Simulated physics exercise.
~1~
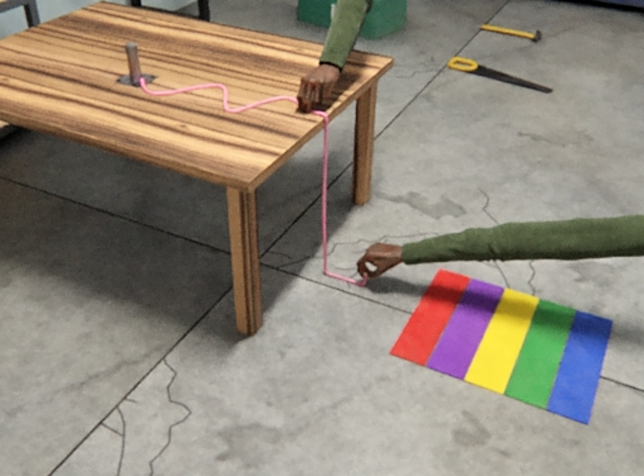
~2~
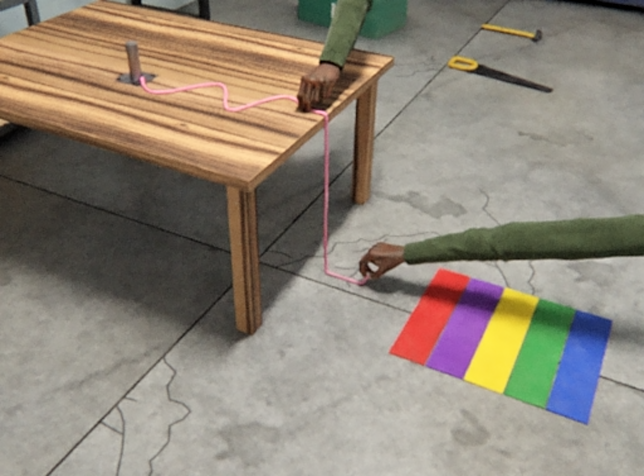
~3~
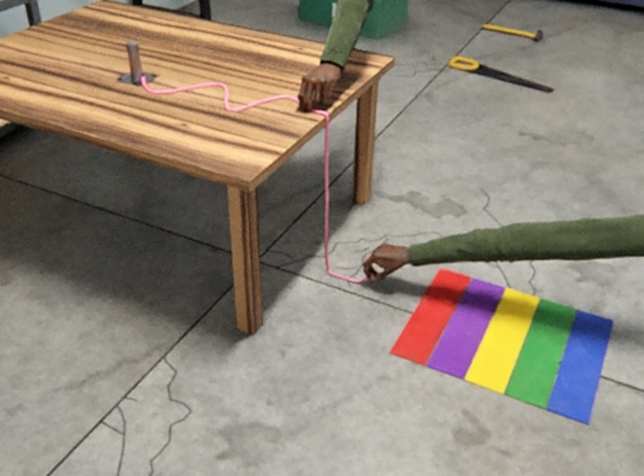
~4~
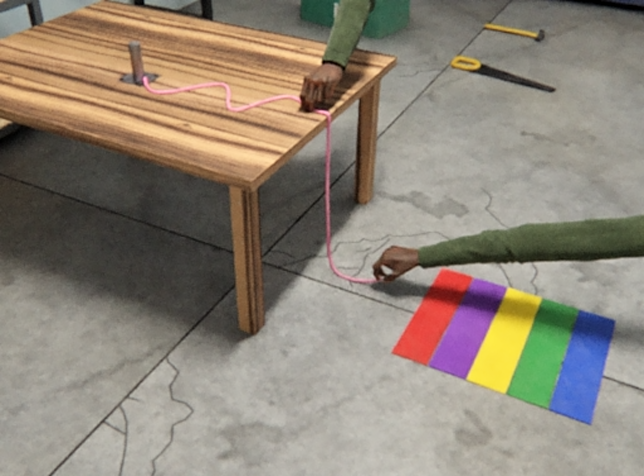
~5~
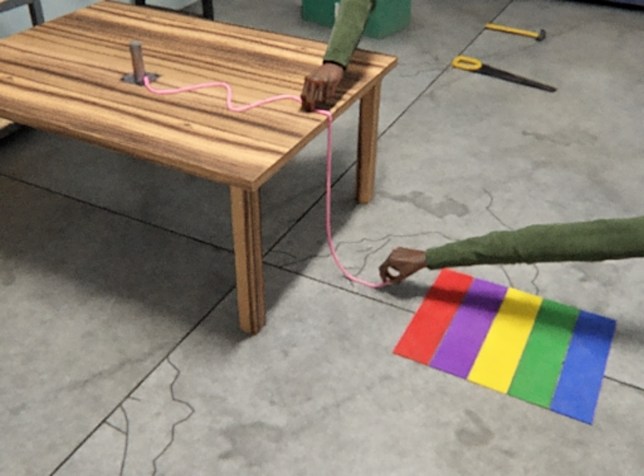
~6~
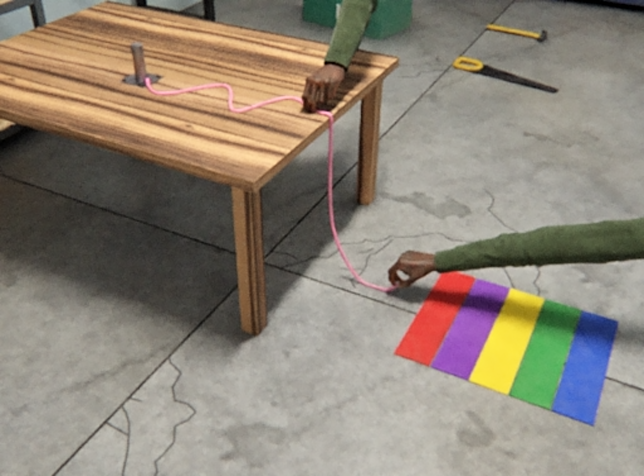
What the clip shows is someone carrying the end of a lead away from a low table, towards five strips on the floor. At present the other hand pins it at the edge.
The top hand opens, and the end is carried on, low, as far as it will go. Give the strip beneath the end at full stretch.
Blue strip.
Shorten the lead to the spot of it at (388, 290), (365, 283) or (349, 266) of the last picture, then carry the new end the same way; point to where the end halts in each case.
(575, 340), (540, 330), (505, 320).
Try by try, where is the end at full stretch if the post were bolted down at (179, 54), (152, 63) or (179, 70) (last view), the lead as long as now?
(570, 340), (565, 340) and (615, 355).
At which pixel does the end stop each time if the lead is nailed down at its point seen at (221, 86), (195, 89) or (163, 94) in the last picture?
About (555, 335), (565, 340) and (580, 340).
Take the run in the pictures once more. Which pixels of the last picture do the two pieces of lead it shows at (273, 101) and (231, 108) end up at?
One ends up around (337, 127), the other around (290, 109).
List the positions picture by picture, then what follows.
In the first picture, end (366, 276); red (416, 342); purple (453, 355); yellow (491, 368); green (531, 382); blue (573, 397).
In the second picture, end (368, 276); lead through (156, 93) (225, 89) (260, 103) (324, 116) (326, 192) (326, 255).
In the third picture, end (372, 277).
In the fourth picture, end (381, 279); lead through (159, 93) (228, 89) (263, 103) (326, 116) (327, 191) (329, 255).
In the fifth picture, end (388, 281).
In the sixth picture, end (397, 284); lead through (161, 94) (230, 90) (265, 103) (328, 117) (330, 192) (344, 258).
Soon after, end near (527, 326); over yellow.
Then, end near (568, 339); over green.
At full stretch, end near (592, 347); over blue. It gets as far as the blue strip.
